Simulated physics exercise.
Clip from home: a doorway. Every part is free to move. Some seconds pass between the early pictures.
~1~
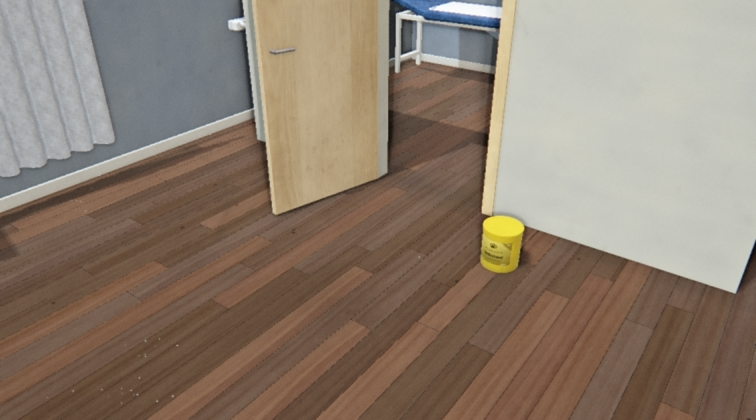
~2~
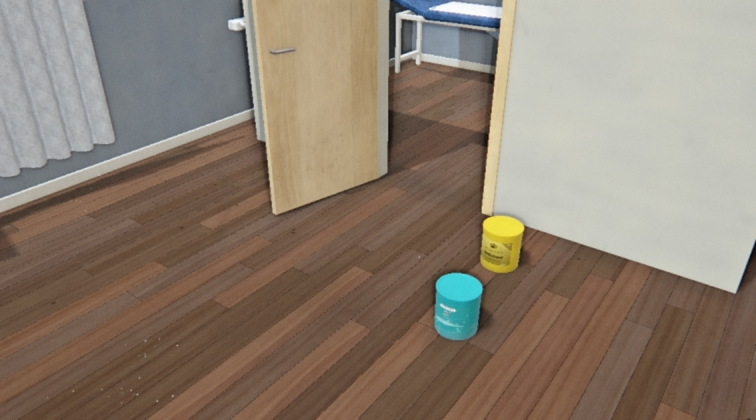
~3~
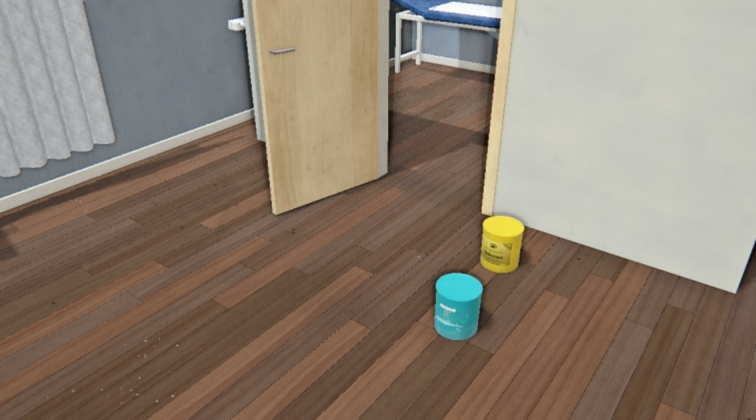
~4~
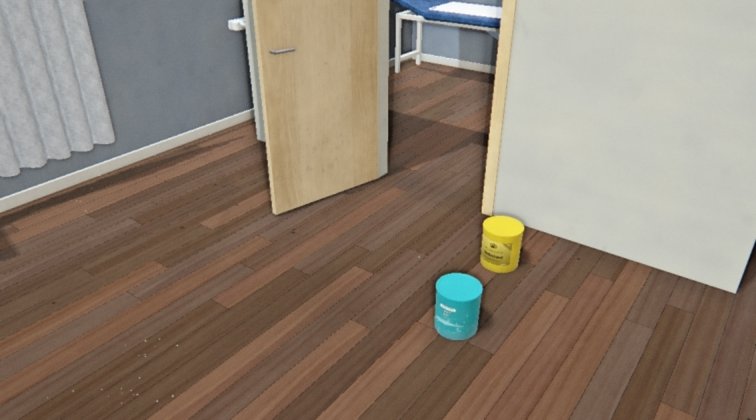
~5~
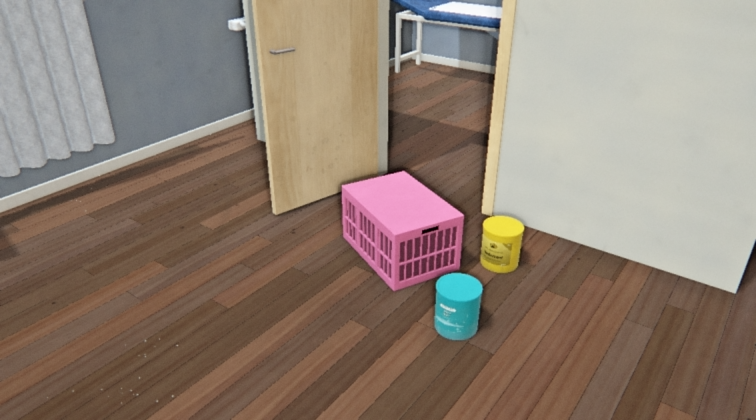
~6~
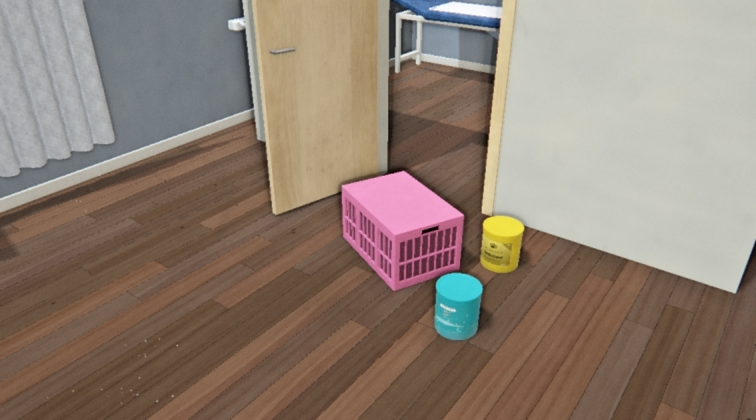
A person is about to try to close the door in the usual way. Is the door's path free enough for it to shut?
No.
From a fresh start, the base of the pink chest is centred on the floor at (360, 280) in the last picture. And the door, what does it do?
Observation: Afterwards the door travels the full way.
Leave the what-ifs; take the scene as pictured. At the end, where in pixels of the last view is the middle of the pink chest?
It ends up near (410, 229).
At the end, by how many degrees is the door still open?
Angle: About 65°.
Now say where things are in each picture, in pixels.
The first frame shows door wide open and still.
The second frame shows door wide open and still; turquoise pail (458, 307); yellow pail (501, 244).
The third frame shows door wide open and still; turquoise pail (458, 307); yellow pail (501, 244).
The fourth frame shows door wide open and still; turquoise pail (458, 307); yellow pail (501, 244).
The fifth frame shows door wide open and still; turquoise pail (458, 307); yellow pail (501, 244).
The sixth frame shows door wide open and still; pink chest (399, 227); turquoise pail (458, 307).
Then, 0.50 s after the last picture, door 94° open.
Then, 0.80 s after the last picture, door 78° open.
Then, 1.10 s after the last picture, door 66° open; pink chest slid a little near (407, 228).
At rest, door 64° open; all 3 in place. Seen from the same camera at the end, pink chest near (410, 229).
